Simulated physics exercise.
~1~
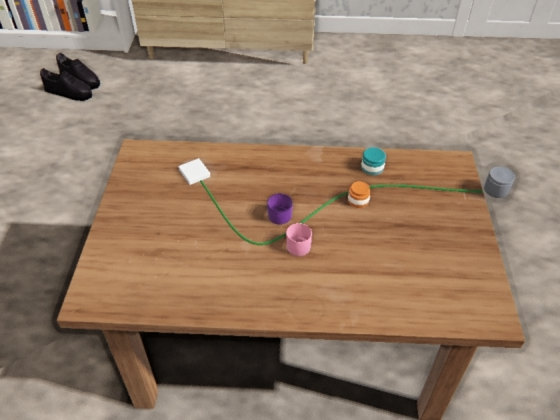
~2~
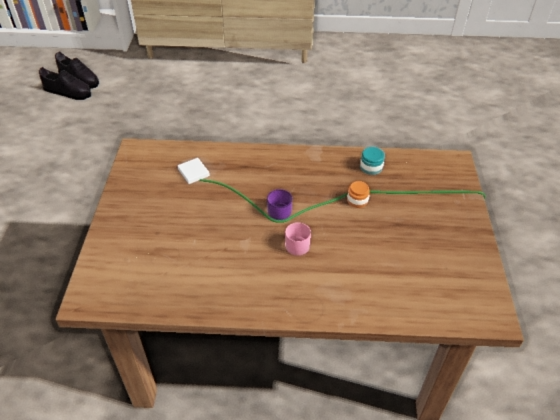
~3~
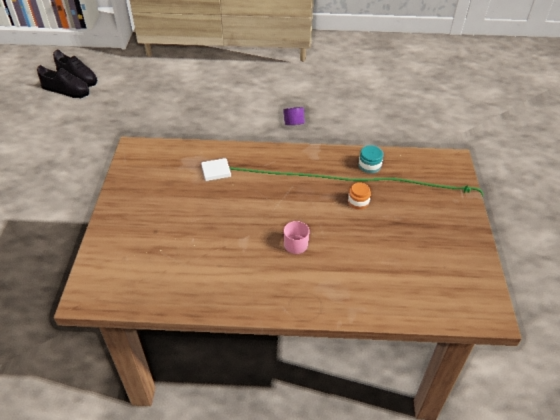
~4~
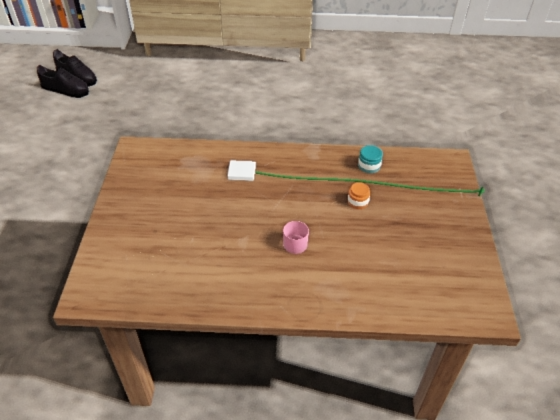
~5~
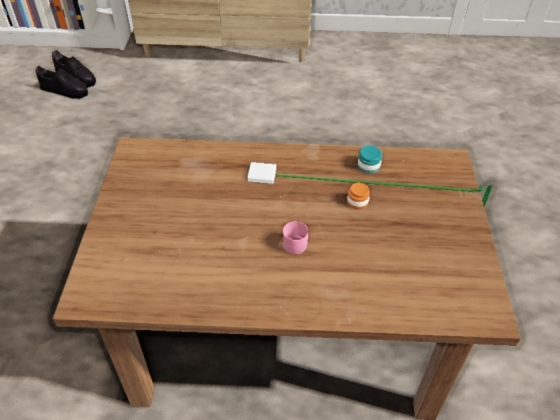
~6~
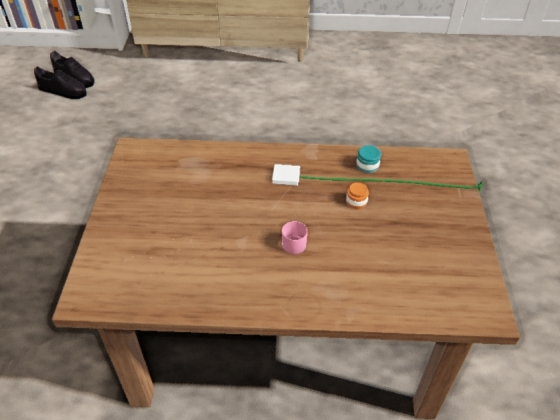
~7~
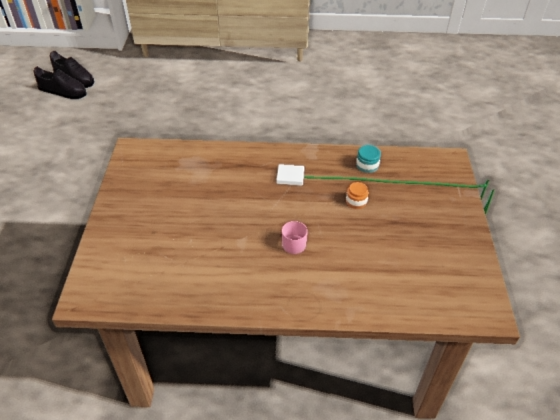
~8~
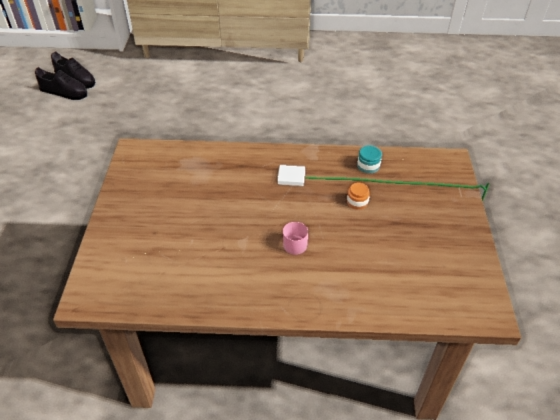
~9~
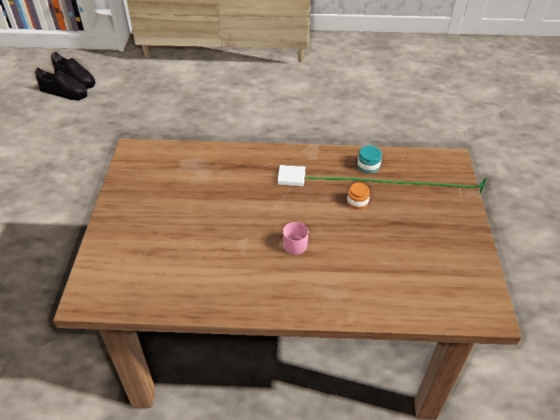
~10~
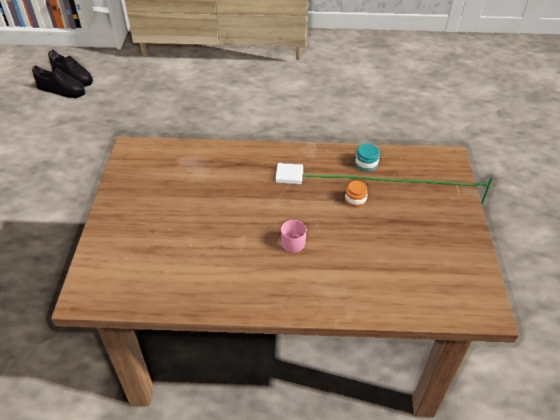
A table's green cable pulls taut, flinging the purple mug off and sliding the white phone right.
